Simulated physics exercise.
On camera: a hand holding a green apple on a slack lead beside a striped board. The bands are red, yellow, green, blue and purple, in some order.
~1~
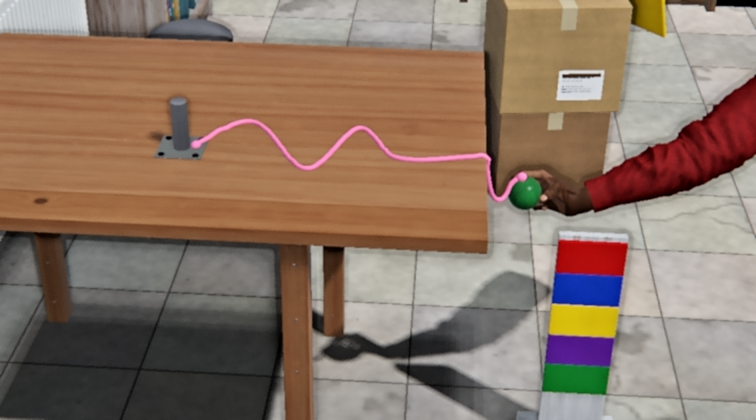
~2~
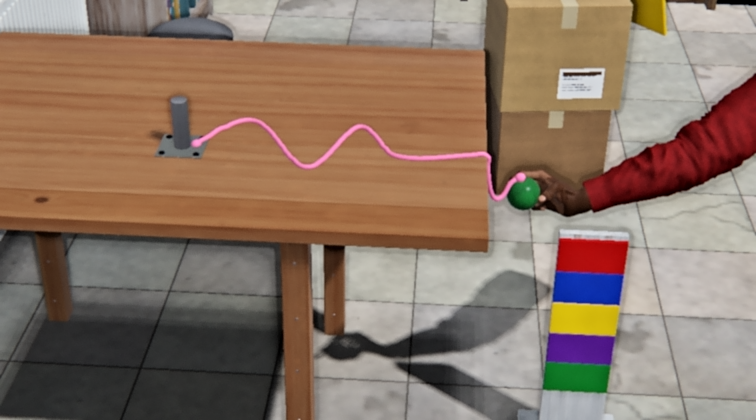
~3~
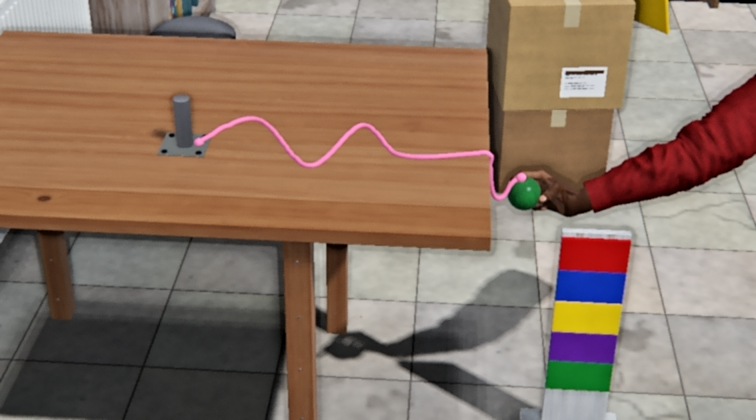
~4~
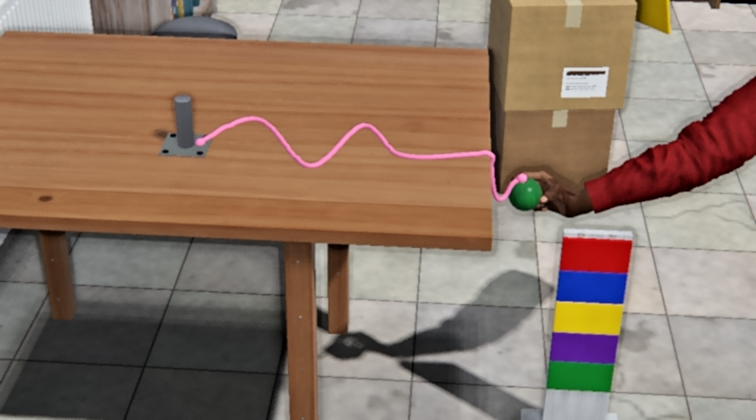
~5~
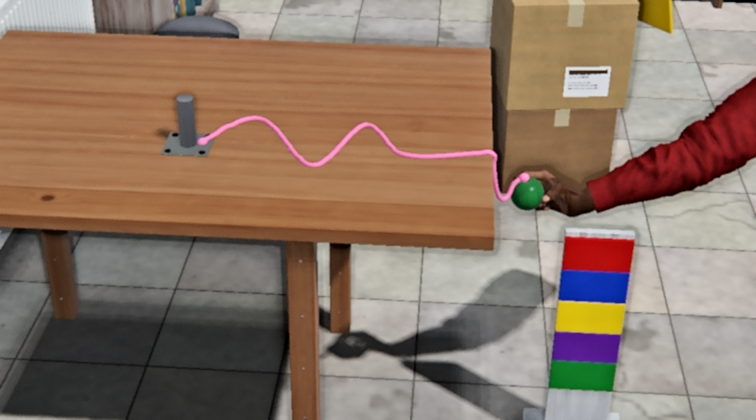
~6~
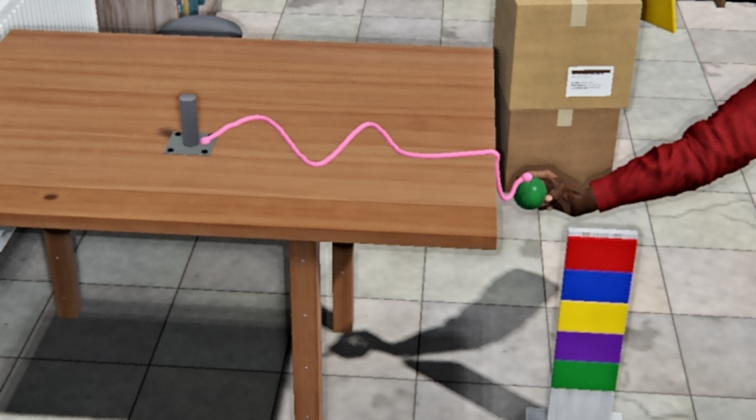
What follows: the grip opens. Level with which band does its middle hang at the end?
At green.
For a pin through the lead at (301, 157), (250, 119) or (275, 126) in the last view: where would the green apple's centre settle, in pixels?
The places are (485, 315), (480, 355) and (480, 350).
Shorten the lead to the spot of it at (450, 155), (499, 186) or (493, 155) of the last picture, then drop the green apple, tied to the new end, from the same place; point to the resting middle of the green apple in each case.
Near (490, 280), (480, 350) and (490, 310).
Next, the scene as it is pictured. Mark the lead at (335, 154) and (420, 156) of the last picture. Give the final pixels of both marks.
The first at (435, 146), the second at (490, 235).
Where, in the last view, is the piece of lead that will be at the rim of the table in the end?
At (363, 126), roughly.
Soon after, apple near (513, 335); level with purple.
After that, apple near (465, 377); level with green.
And then, apple near (483, 380); level with green.
In the end, apple near (478, 381); level with green. Its centre hangs level with the green band.
